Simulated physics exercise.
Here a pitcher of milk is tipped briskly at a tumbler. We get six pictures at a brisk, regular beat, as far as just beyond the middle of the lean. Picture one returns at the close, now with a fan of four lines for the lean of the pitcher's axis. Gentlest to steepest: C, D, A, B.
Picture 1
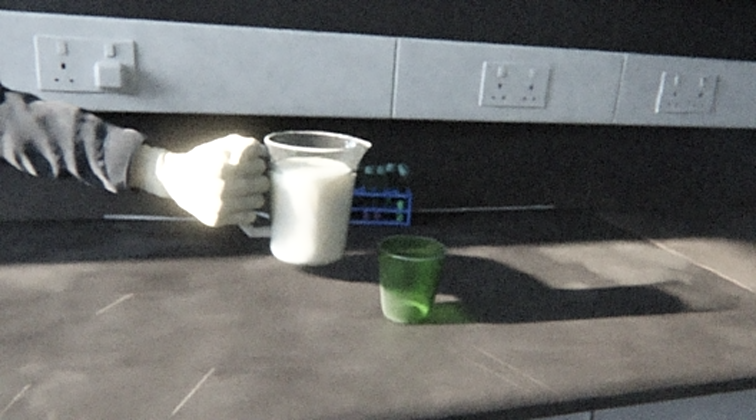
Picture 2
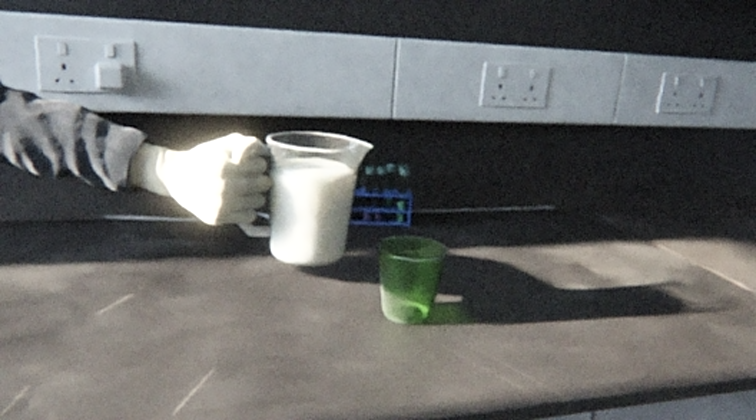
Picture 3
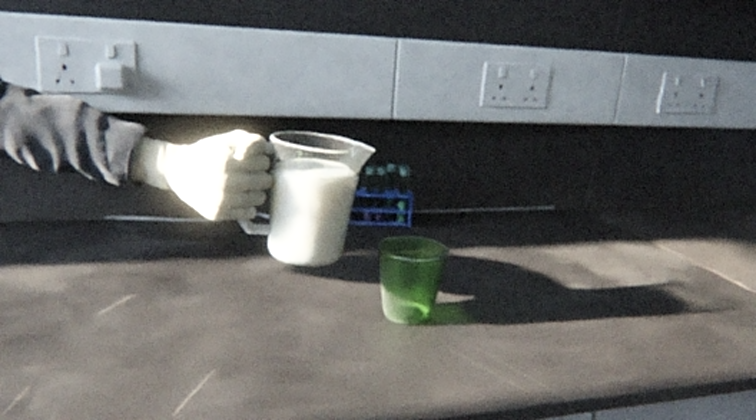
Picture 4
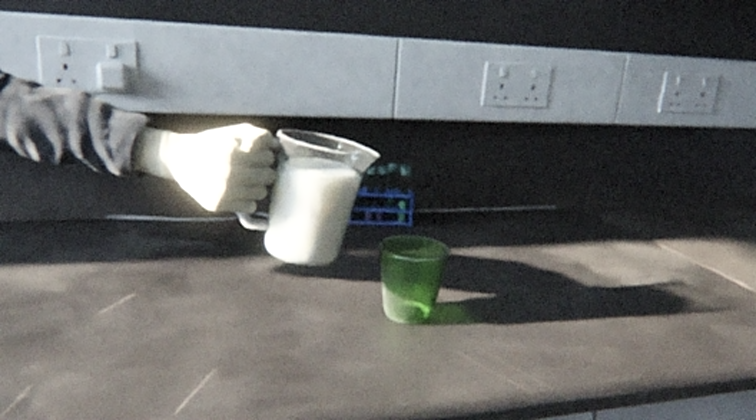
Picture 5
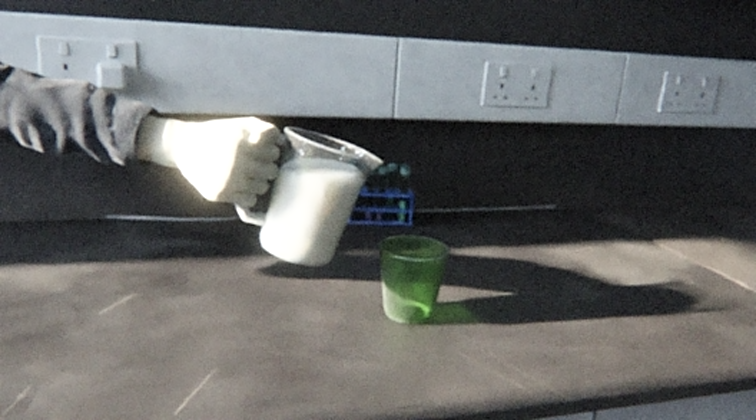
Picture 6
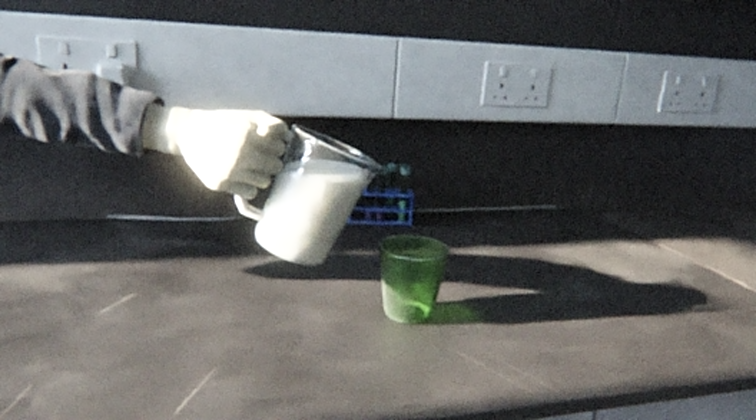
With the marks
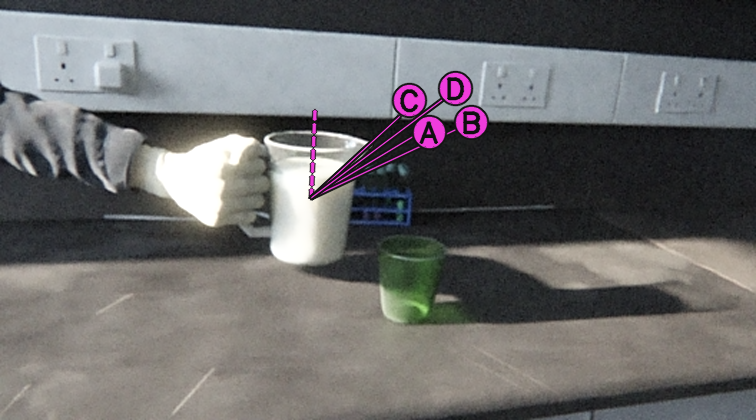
A gloved hand in a dark, creased sleeve reaches in from the left, holding a clear pitcher of white milk above a dark countertop, seen from the front and slightly above. A green tumbler stands right of the pitcher, with a blue rack behind and pale wall sockets above. The hand holds the pitcher upright, then tilts it steadily rightward, while the view stays still.
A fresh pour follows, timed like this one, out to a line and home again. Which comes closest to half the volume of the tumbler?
The answer is line A.
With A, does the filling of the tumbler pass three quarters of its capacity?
No.
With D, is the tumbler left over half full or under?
Under.
On the marked copy, A at (412, 136); B at (455, 129); C at (399, 116); D at (442, 99).
For line A, the tumbler ends with about 51 % of what it can hold.
For line B, the tumbler ends with about 67 % of what it can hold.
For line C, the tumbler ends with about 24 % of what it can hold.
For line D, the tumbler ends with about 35 % of what it can hold.
